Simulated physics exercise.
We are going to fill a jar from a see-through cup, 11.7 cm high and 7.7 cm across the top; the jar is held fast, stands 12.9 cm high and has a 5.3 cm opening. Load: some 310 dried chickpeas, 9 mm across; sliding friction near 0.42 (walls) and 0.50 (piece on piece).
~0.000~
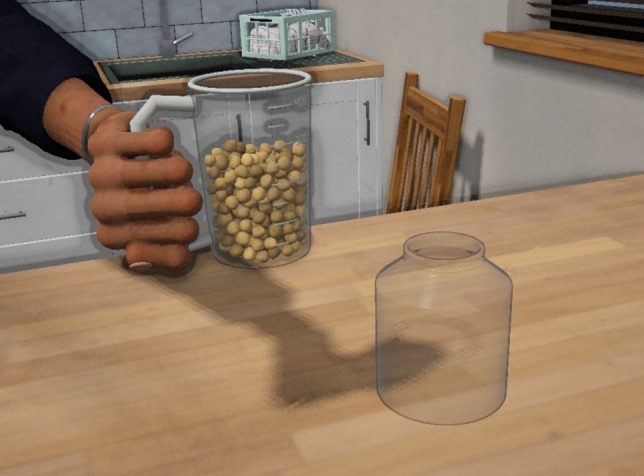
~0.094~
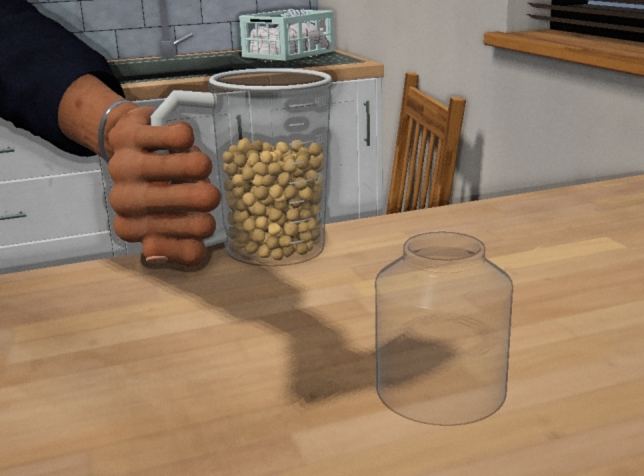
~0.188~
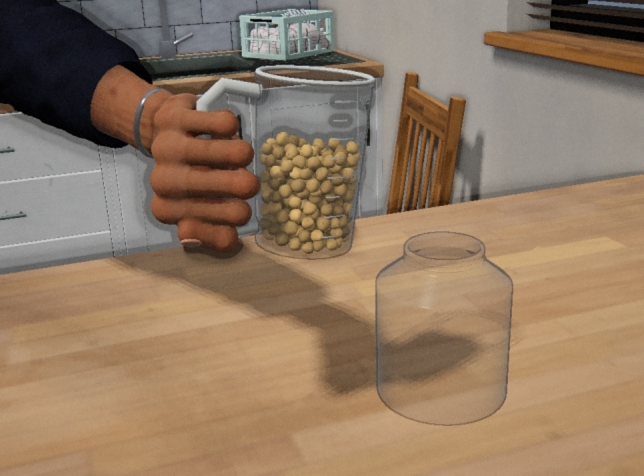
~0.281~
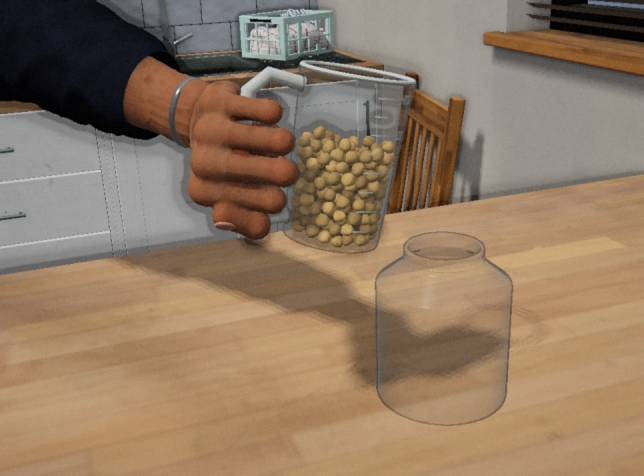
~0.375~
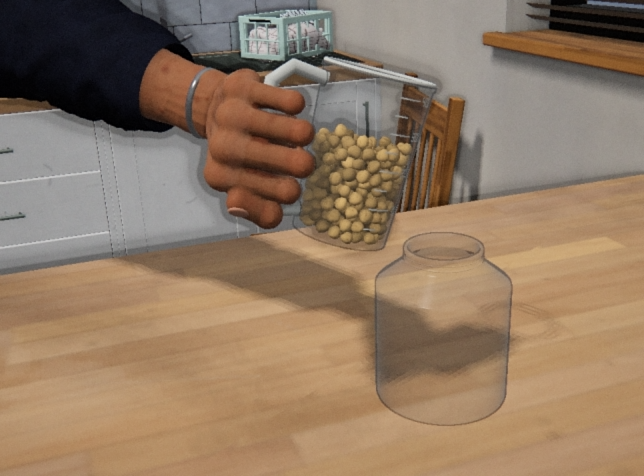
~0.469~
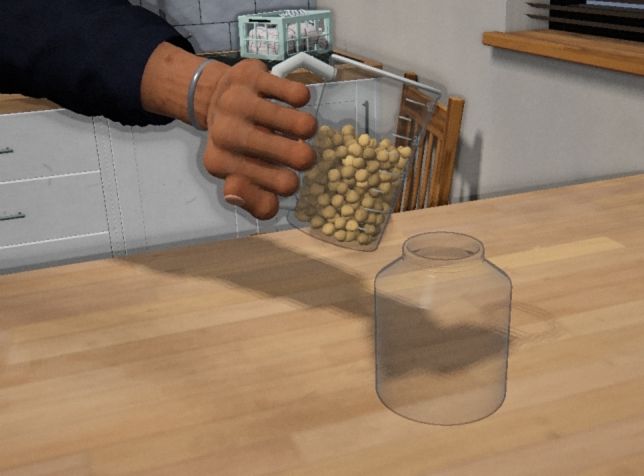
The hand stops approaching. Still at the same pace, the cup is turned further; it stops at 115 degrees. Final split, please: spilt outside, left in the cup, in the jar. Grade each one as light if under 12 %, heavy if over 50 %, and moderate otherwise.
Spilt outside light, left in the cup light, jar heavy.
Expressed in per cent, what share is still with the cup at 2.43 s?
It comes out close to 40 per cent.
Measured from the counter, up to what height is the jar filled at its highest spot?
5.5 cm.
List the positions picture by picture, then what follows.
The first picture shows cup at (256, 168), tilt 0 degrees, lip at (306, 76), moved 0.0 cm; middle of the pieces at (265, 195); jar at (442, 320).
The second picture shows cup at (273, 166), tilt 2 degrees, lip at (326, 76), moved 1.2 cm; middle of the pieces at (281, 194).
The third picture shows cup at (309, 162), tilt 7 degrees, lip at (368, 77), moved 3.8 cm; middle of the pieces at (314, 189).
The fourth picture shows cup at (344, 157), tilt 12 degrees, lip at (408, 80), moved 6.4 cm; middle of the pieces at (346, 185).
The fifth picture shows cup at (359, 155), tilt 17 degrees, lip at (428, 84), moved 7.6 cm; middle of the pieces at (359, 183).
The sixth picture shows cup at (359, 155), tilt 22 degrees, lip at (432, 90), moved 7.6 cm; middle of the pieces at (356, 183); jar at (442, 320). Its pace works out near 55 degrees a second.
Then, at 1.28 s, tilt 65 degrees; the cup holds 100 %, the jar 0 %.
After 1.83 s, tilt 94 degrees; the cup holds 100 %, the jar 0 %.
Then, at 2.43 s, tilt 115 degrees; the cup holds 40 %, the jar 50 %.
In the end, at 3.5 s, spilt 0 %, still above 0 %, jar 100 %.
